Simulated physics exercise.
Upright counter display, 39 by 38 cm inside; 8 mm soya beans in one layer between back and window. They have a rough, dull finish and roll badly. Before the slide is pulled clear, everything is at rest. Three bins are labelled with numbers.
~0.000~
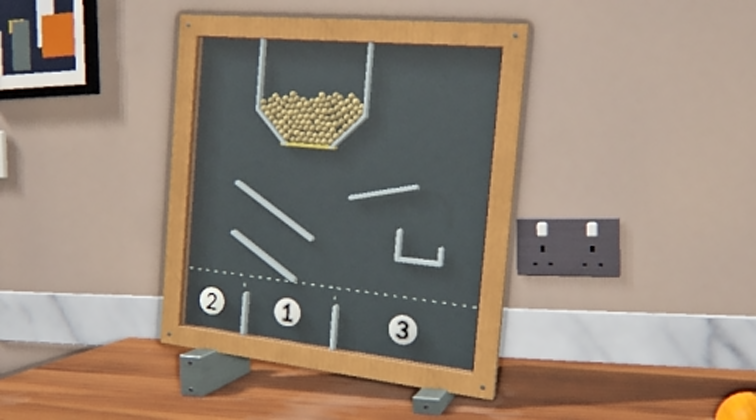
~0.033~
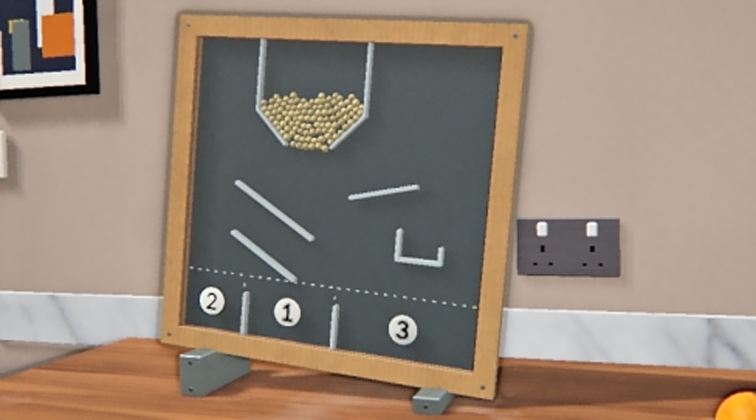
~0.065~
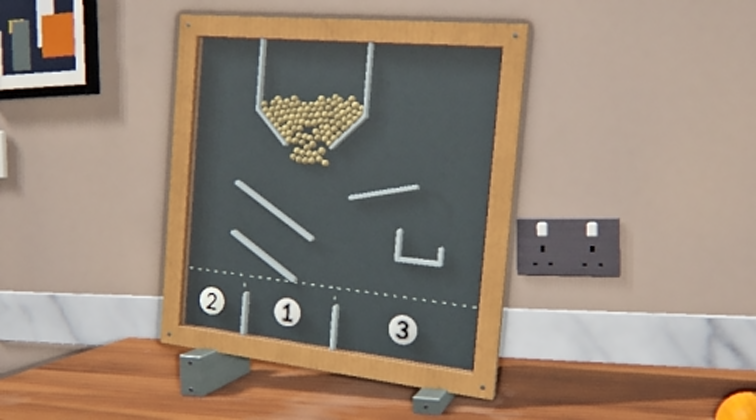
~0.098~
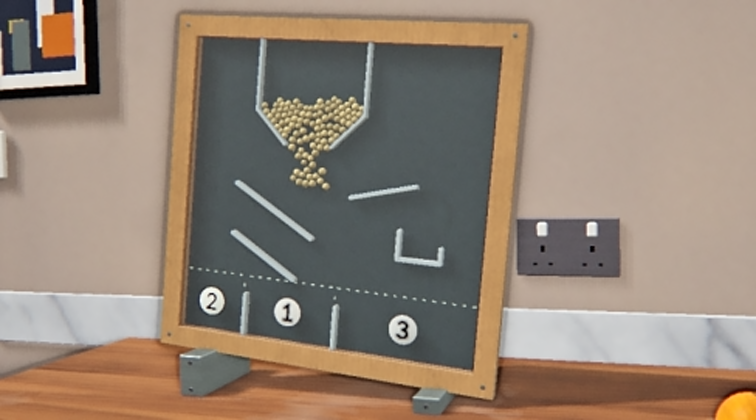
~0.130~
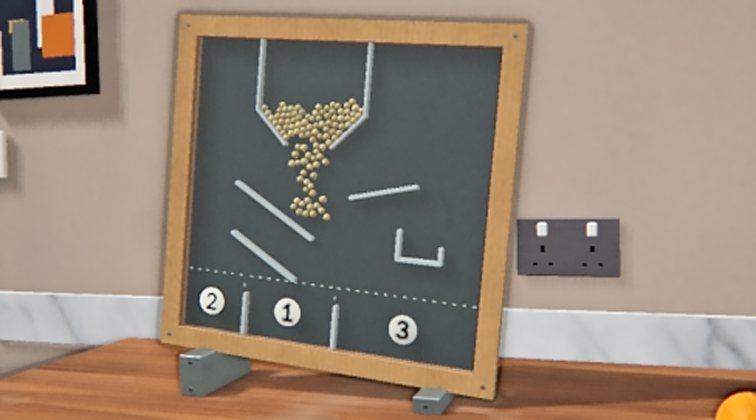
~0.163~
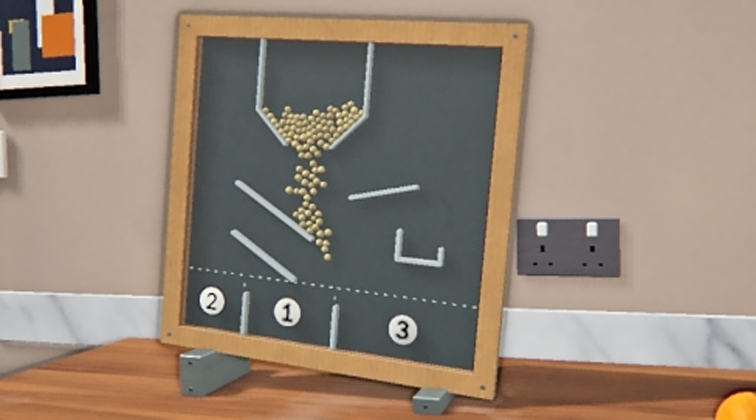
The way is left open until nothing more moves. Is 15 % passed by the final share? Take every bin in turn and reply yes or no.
In turn: No. 1 no, 2 no, 3 yes.
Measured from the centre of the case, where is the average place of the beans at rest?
It lies close to 8 centimetres right and 18 centimetres below.
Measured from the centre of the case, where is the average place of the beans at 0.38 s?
Offset: Approx. 2 cm right, 9 cm below.
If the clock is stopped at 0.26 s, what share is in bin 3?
The share there is around 10 %.
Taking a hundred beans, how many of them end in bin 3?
Roughly 95 percent of the load.
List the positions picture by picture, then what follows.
In the first frame, tilted 6° clockwise; about 100 beans; beans' middle (314, 117); no. 1 (287, 312), no. 2 (212, 301), no. 3 (403, 330); slide (284, 144) to (334, 148).
In the second frame, beans' middle (314, 119); 4 out, lowest bean (325, 148).
In the third frame, beans' middle (315, 123); 12 out, lowest bean (325, 163).
In the fourth frame, beans' middle (313, 124); 22 out, lowest bean (326, 187).
In the fifth frame, beans' middle (313, 140); 33 out, lowest bean (327, 217).
In the sixth frame, beans' middle (313, 150); 41 out, lowest bean (328, 257); wall ends (246, 294), (336, 307), (239, 183) to (312, 239), (400, 231) to (442, 250), (352, 198) to (416, 187), (234, 232) to (294, 280).
After 0.26 s, the beans' middle is 1 cm left of and level with the centre; no. 3, 10 %.
After 0.38 s, the beans' middle is 2 cm right of and 9 cm below the centre; no. 1, 5 %, no. 3, 40 %.
After 0.61 s, the beans' middle is 7 cm right of and 17 cm below the centre; no. 1, 5 %, no. 3, 80 %.
Settled by 1.6 s, no. 1, 5 %, no. 2, 0 %, no. 3, 95 %.
